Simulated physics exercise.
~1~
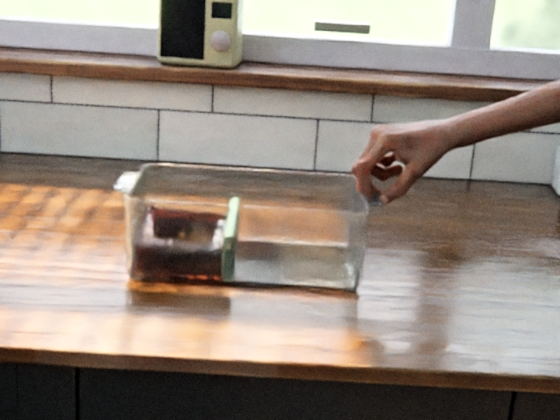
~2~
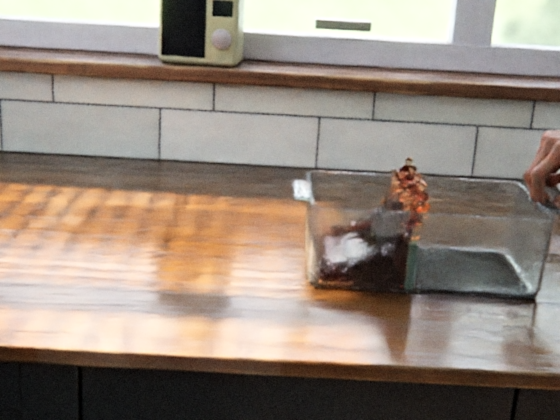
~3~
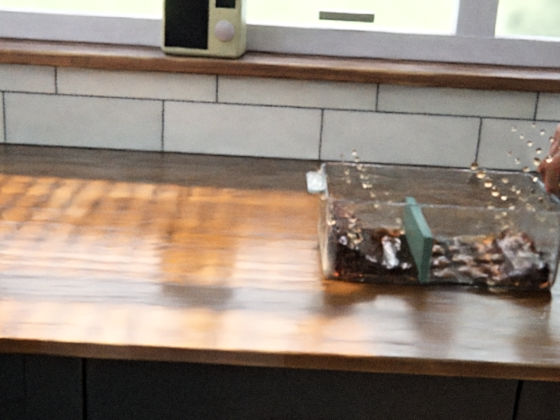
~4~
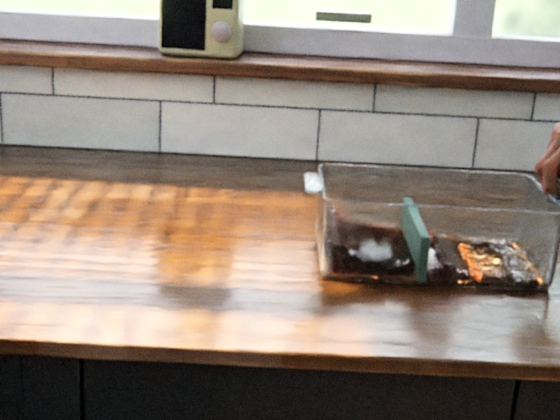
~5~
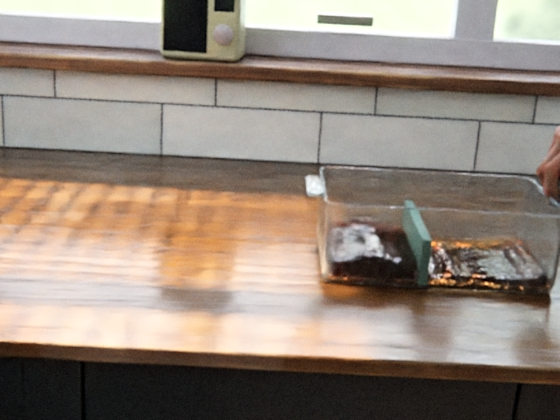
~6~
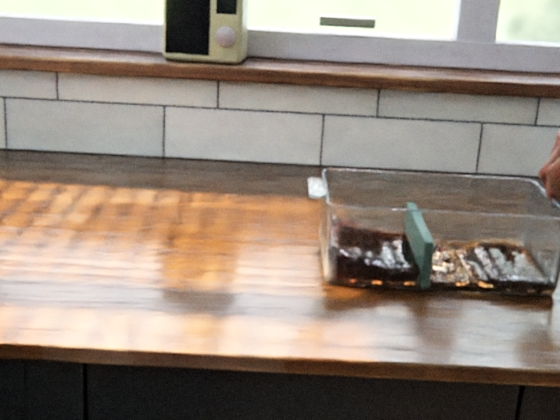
In the video, a hand pulls a clear container with a green divider rightward across a wooden counter, and dark liquid in its left part surges over the divider, splashing up in droplets before settling with liquid on both sides.
